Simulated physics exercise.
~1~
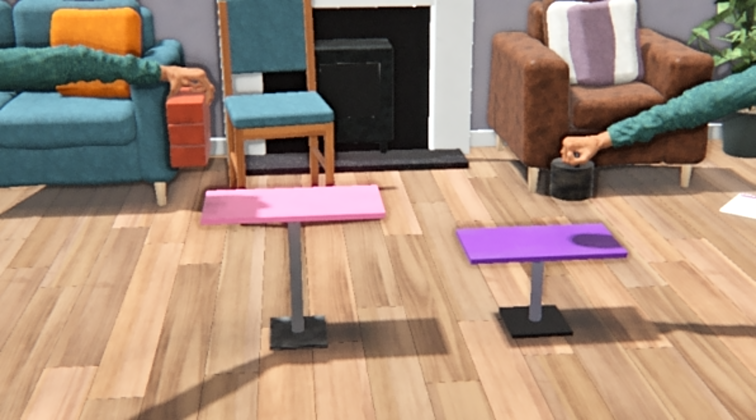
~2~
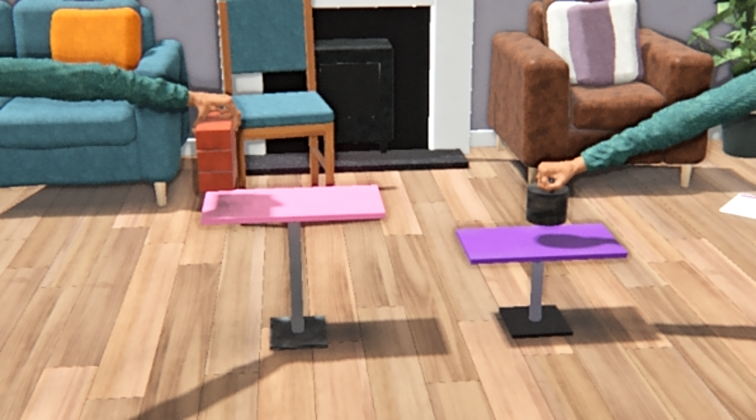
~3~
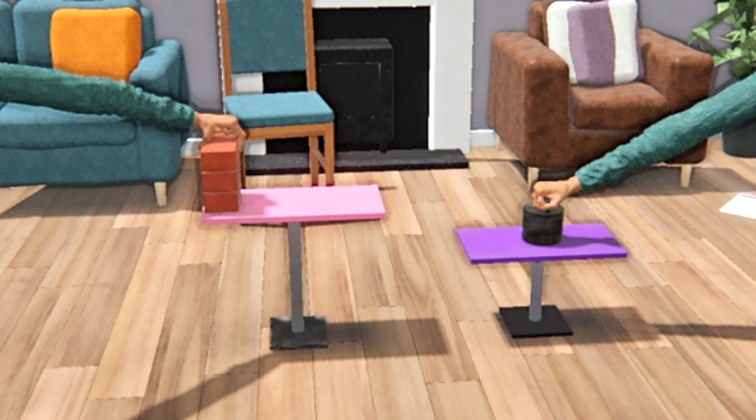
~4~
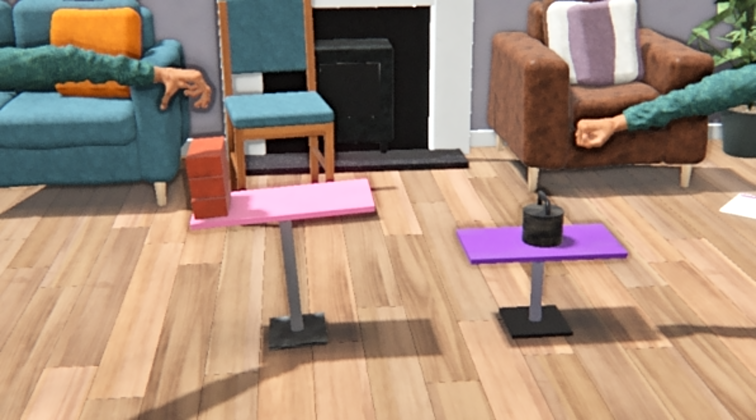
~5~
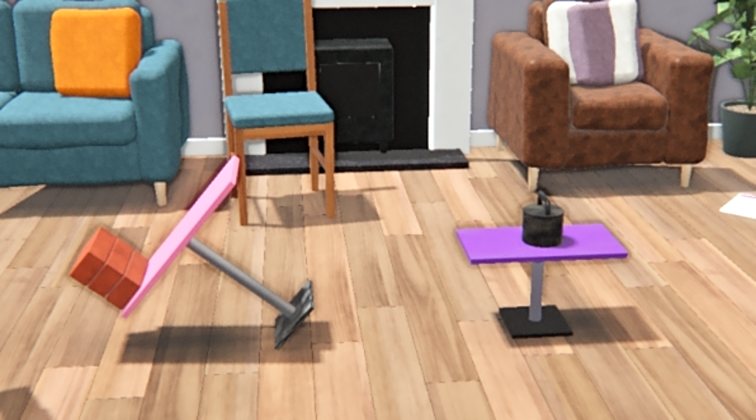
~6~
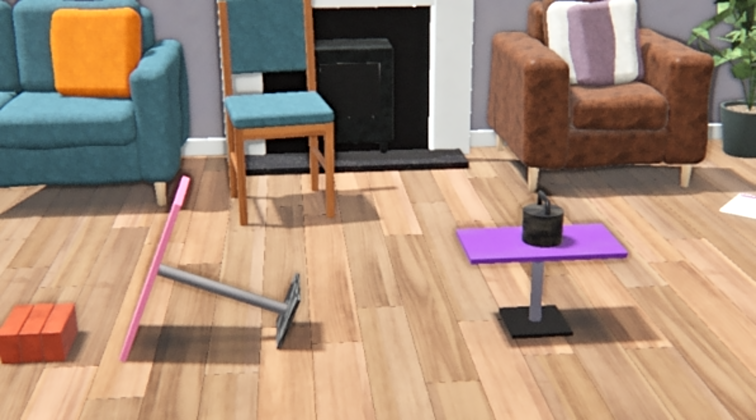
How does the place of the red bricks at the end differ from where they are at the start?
At the start the red bricks are held up by a hand near the right end of the teal sofa. At the end they lie on the floor at the far left, beside the overturned pink table.
